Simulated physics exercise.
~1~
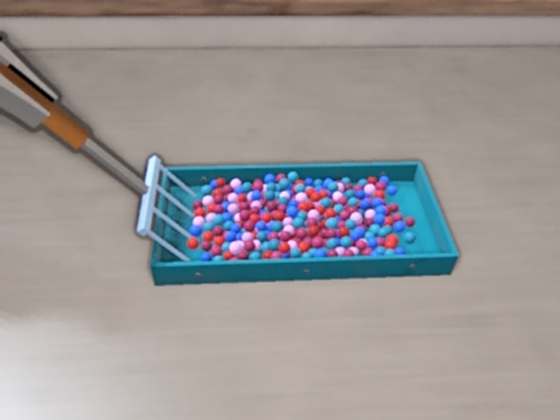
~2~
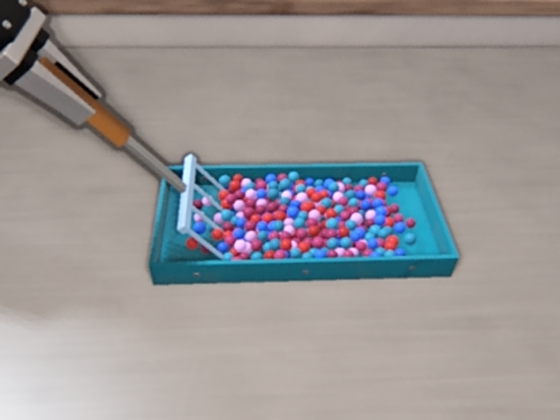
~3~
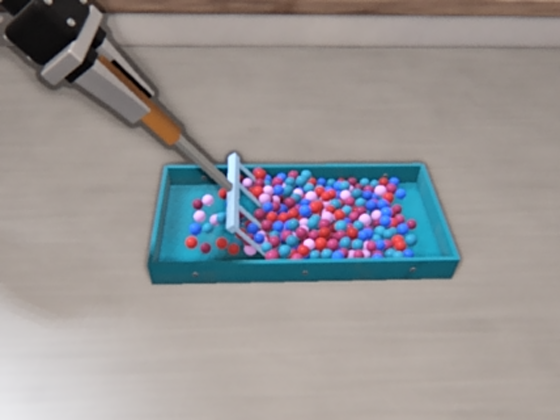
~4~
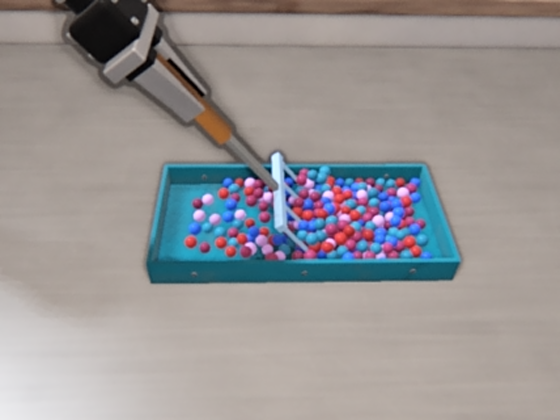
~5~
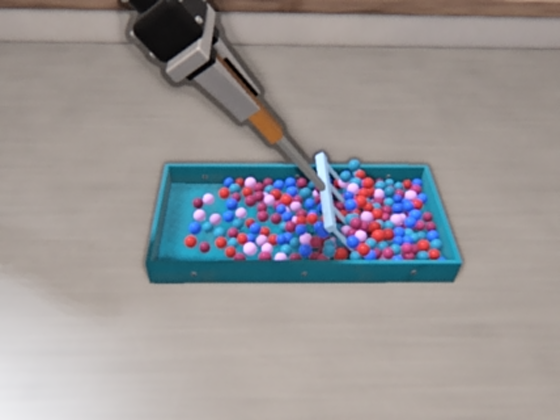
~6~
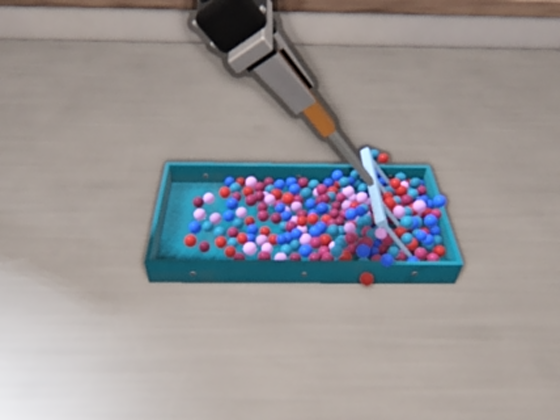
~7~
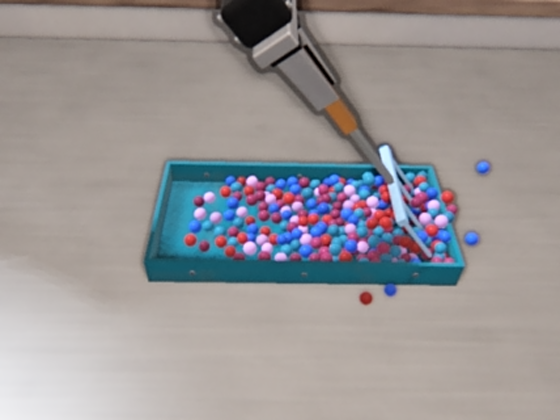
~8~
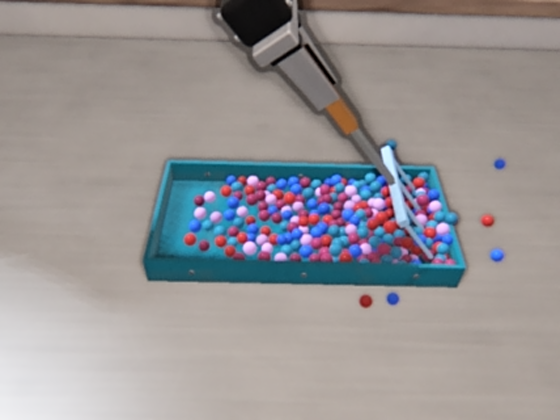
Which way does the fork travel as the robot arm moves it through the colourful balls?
The fork travels to the right, from the left end of the tray towards the right end.
A robot arm drags a fork rightward through a tray of colourful balls, spilling a few.
